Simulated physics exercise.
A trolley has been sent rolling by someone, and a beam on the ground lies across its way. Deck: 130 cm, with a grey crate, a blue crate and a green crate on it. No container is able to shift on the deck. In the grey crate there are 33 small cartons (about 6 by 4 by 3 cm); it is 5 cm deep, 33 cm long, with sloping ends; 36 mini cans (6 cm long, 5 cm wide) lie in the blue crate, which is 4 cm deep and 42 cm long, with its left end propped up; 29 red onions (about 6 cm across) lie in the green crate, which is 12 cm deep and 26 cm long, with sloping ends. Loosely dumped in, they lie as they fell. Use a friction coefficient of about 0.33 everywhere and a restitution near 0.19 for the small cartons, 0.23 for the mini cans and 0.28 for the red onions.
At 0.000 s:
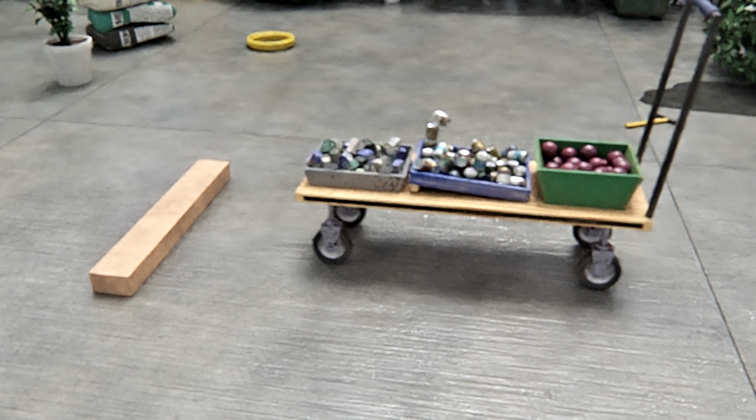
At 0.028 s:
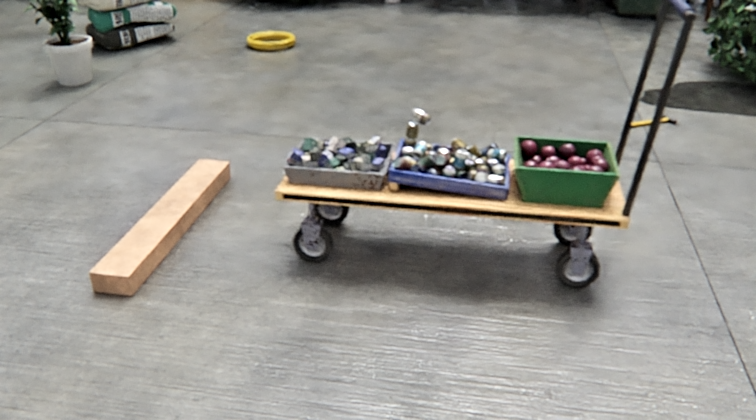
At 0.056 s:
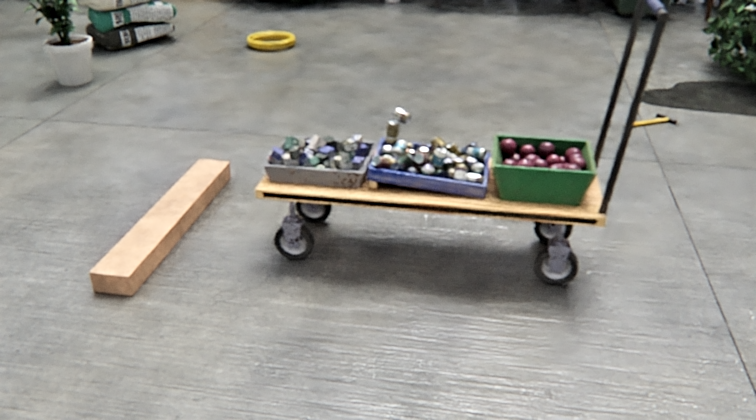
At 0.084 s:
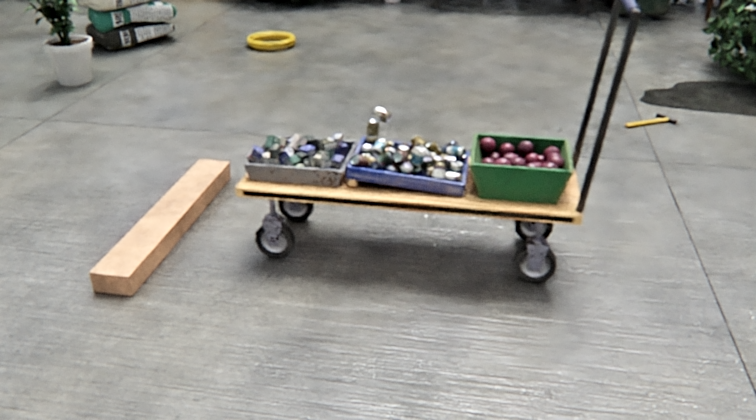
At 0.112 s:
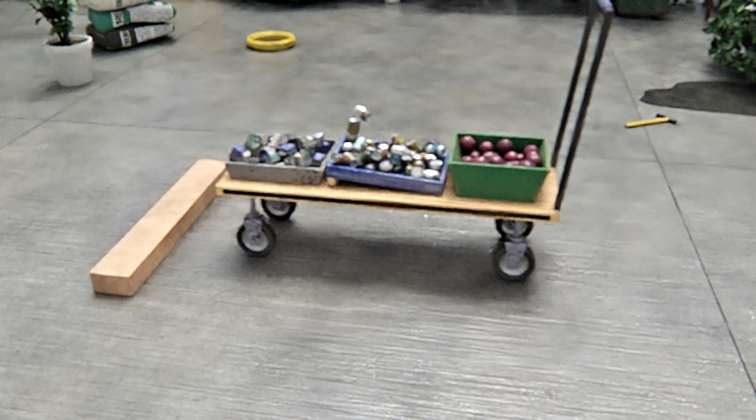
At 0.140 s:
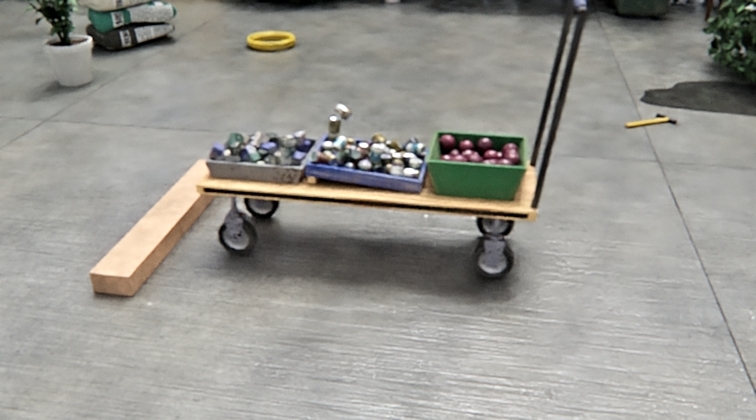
A flat trolley carrying a grey crate of small cartons, a blue crate of cans and a green crate of red onions rolled steadily left across the grey floor, drawing closer to a wooden beam.
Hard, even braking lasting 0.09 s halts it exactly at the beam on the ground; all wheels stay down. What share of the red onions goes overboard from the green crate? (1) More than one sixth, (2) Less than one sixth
The answer is 2.
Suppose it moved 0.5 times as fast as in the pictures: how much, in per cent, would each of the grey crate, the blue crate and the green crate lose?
Grey crate 10, blue crate 10, green crate 0 per cent.
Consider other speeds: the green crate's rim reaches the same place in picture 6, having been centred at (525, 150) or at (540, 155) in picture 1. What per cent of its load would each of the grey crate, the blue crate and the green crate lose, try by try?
Try by try, the grey crate would lose 10 then 10 per cent, the blue crate 10 then 10 per cent, and the green crate 0 then 0 per cent.
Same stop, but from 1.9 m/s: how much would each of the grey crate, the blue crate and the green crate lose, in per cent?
Grey crate 10 %, blue crate 20 %, green crate 0 %.
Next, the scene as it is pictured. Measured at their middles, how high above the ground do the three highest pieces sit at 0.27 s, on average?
Mean height: Near 50 cm.
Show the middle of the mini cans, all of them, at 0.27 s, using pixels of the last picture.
In the last picture they centre on about (300, 149).
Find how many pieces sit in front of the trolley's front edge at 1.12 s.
Approx. 10 pieces ahead of the front edge.
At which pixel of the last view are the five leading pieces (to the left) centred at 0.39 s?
The five leading pieces sit around (111, 136) in the last view.
After 0.17 s, braking starts.
After 0.27 s, the grey crate is down by 2 of 33, the blue crate is down by 3 of 36 and the green crate has all 29.
After 0.39 s, the grey crate is down by 7 of 33, the blue crate is down by 6 of 36 and the green crate is down by 1 of 29.
After 0.62 s, the grey crate is down by 8 of 33, the blue crate is down by 10 of 36 and the green crate is down by 2 of 29.
When it is over (at 1.12 s), the grey crate is down by 8 of 33, the blue crate is down by 10 of 36 and the green crate is down by 2 of 29. Asked share, 2 of 29, 7 per cent.
